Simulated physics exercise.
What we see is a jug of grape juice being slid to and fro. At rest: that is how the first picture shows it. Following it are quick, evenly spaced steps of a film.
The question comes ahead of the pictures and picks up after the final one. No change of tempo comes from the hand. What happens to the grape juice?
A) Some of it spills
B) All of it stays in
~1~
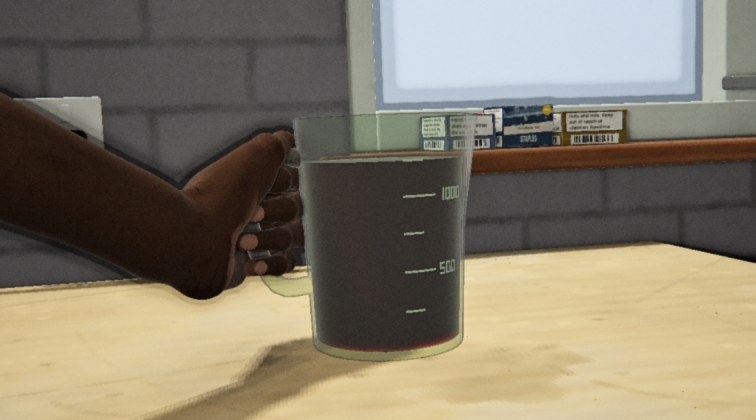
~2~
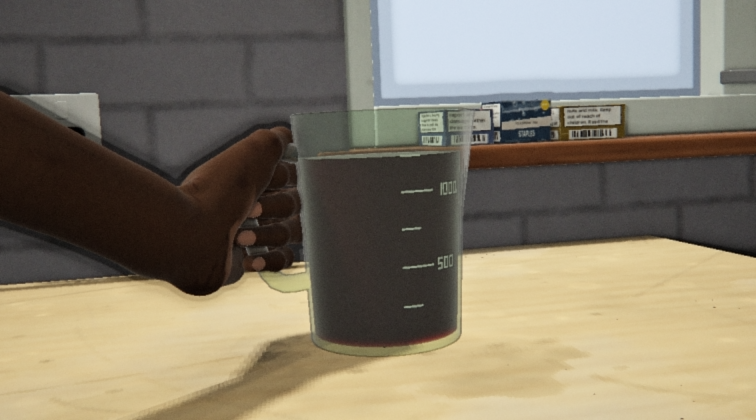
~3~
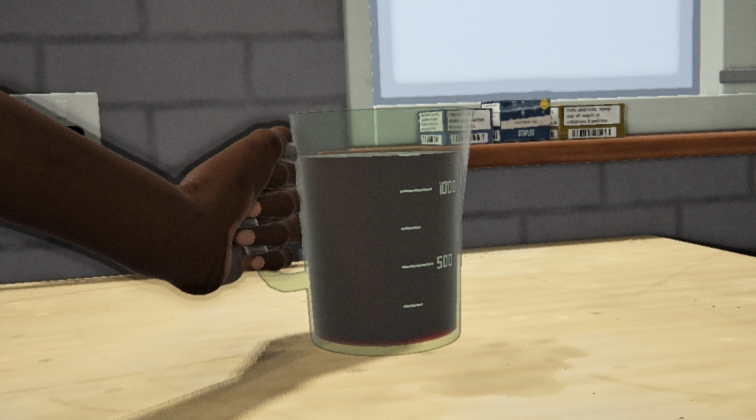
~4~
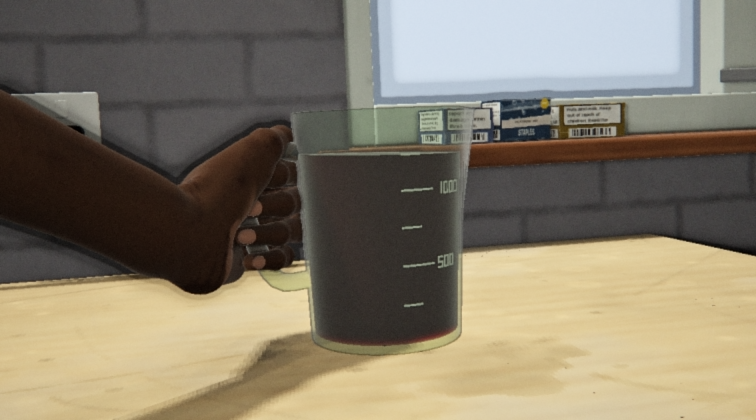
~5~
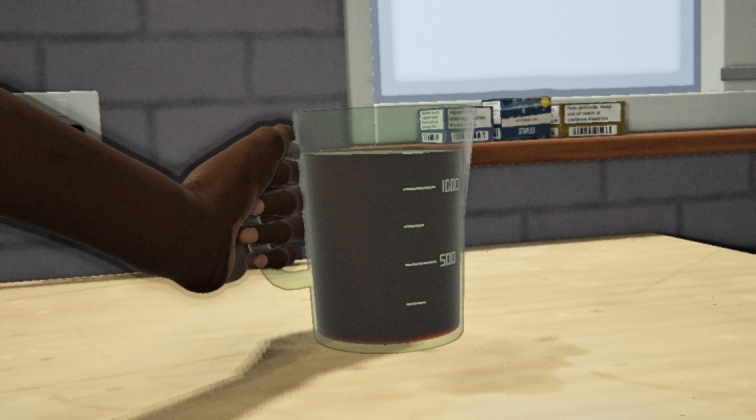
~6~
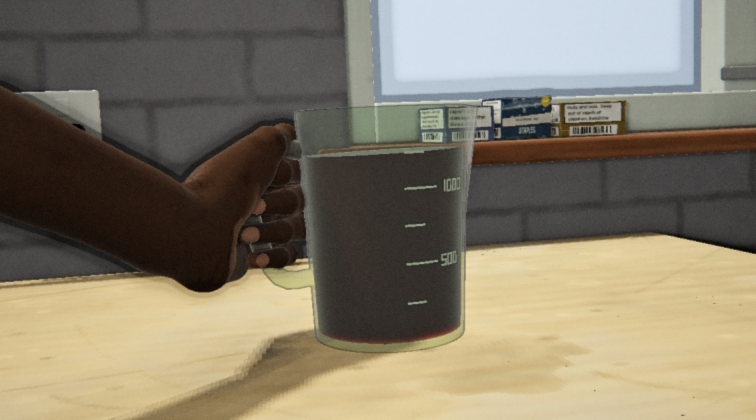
Answer: B.
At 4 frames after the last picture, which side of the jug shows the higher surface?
To the left-hand edge, I'd say.
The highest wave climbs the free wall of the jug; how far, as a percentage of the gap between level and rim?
About 30 per cent.
Next, the highest wave so far stays far below the rim.
After that, the highest wave so far climbs under half way to the rim.
Finally, the highest wave so far climbs under half way to the rim; nothing has left it.
